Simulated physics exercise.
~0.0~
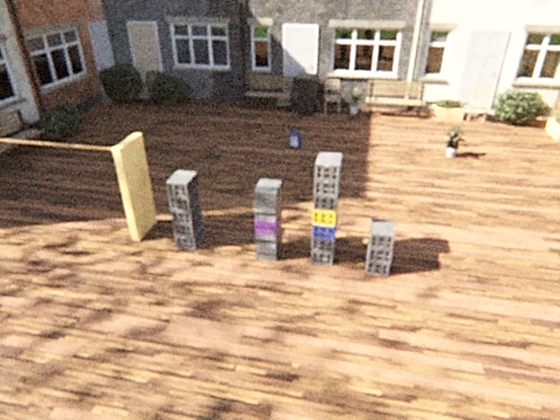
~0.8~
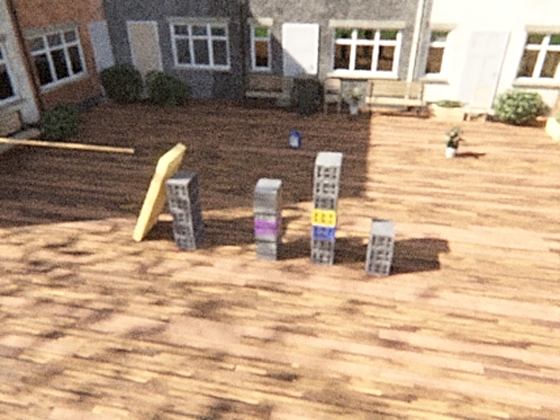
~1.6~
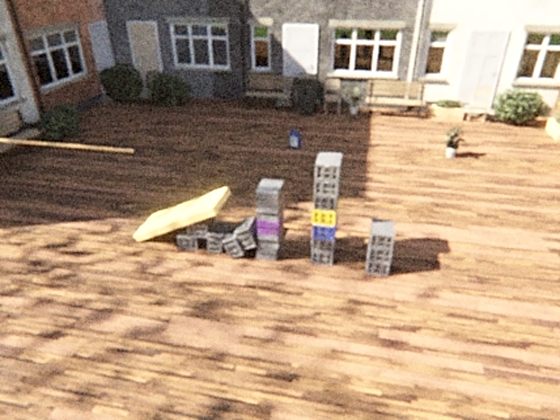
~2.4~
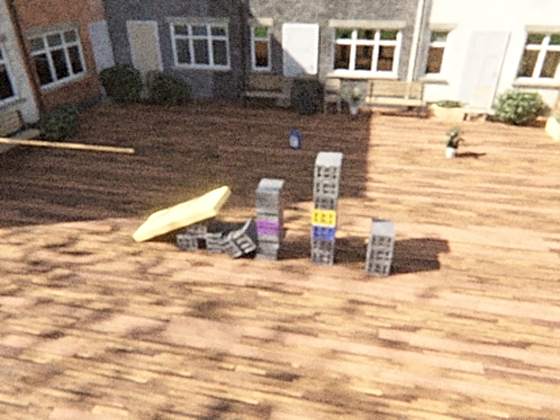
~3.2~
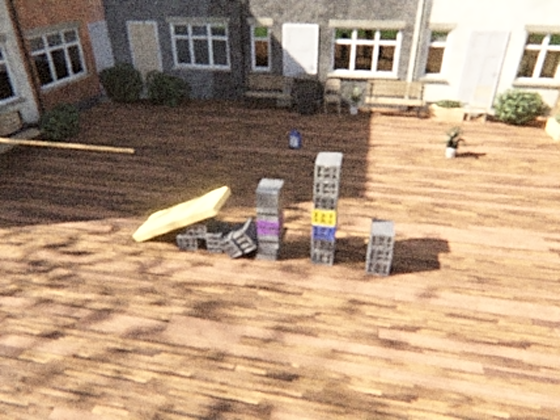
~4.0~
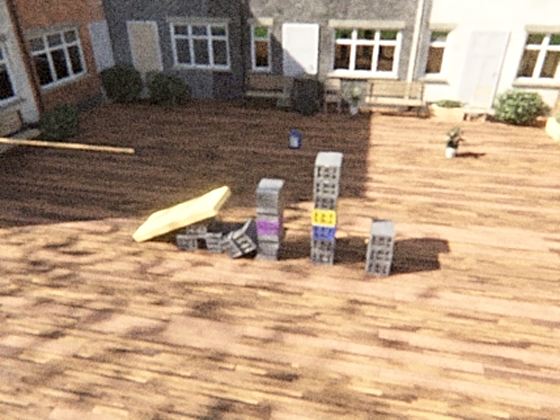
A yellow board tips right and topples the nearest grey crate column, coming to rest slanted over it while three columns stay standing.
